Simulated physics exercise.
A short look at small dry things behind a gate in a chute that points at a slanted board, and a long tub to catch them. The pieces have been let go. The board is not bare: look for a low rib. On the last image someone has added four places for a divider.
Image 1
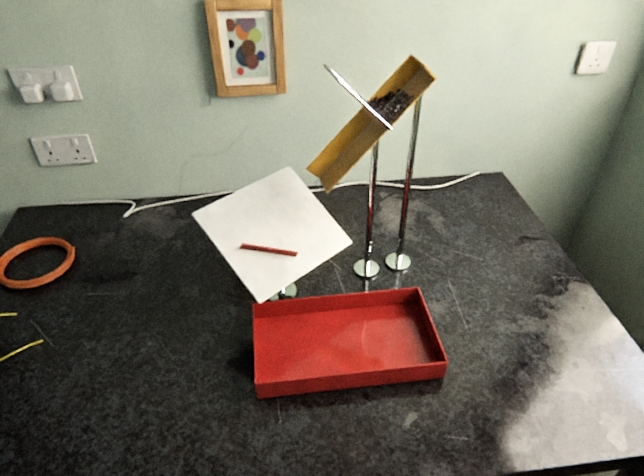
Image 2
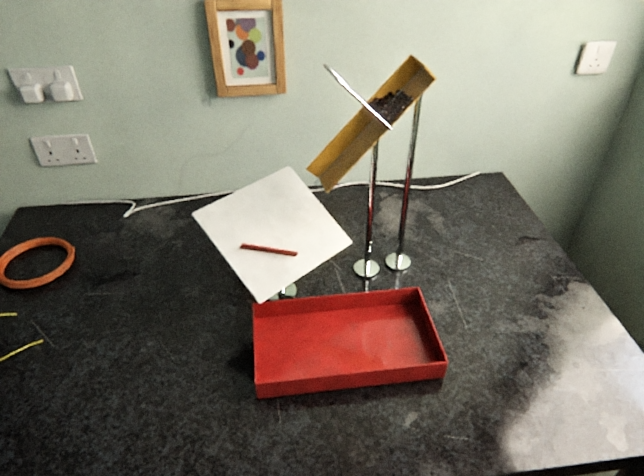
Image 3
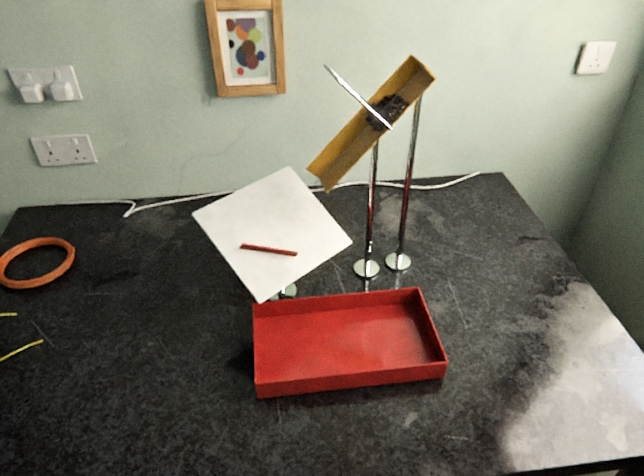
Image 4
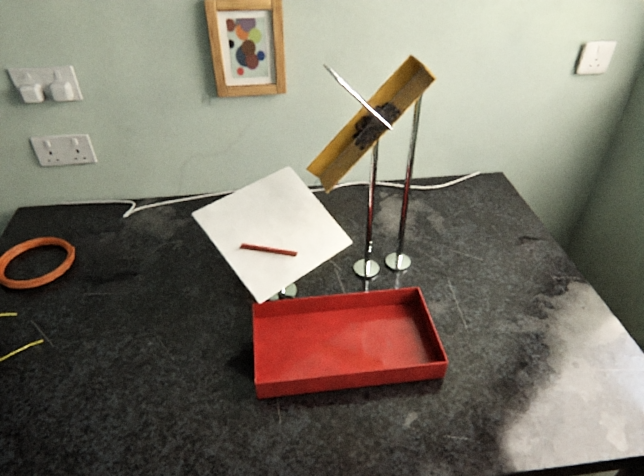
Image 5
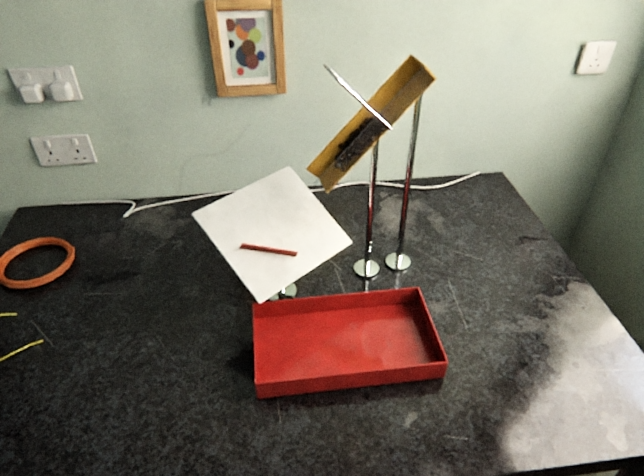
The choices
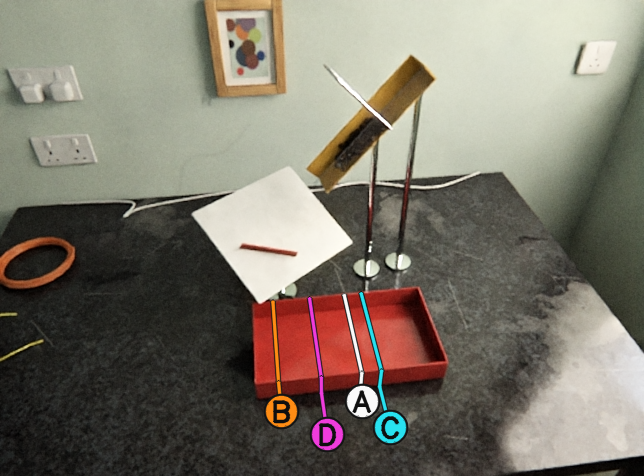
A clump of small dark pieces slid down a tilted yellow chute, passing beneath a thin gate toward its lower left end, while the white slanted board with a red rib and the empty red tub stayed still.
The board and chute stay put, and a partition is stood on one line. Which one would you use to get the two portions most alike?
The best line is A.
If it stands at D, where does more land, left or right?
Right.
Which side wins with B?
Right.
On the marked copy, line A crosses the front rim at (361, 372); line B crosses the front rim at (278, 381); line C crosses the front rim at (381, 369); line D crosses the front rim at (321, 376).
If A is chosen, of what is caught, roughly a third on the left of the divider, roughly two thirds on the right.
If B is chosen, of what is caught, just a few on the left of the divider, almost all on the right.
If C is chosen, of what is caught, the larger part on the left of the divider, roughly a quarter on the right.
If D is chosen, of what is caught, about a tenth on the left of the divider, almost all on the right.
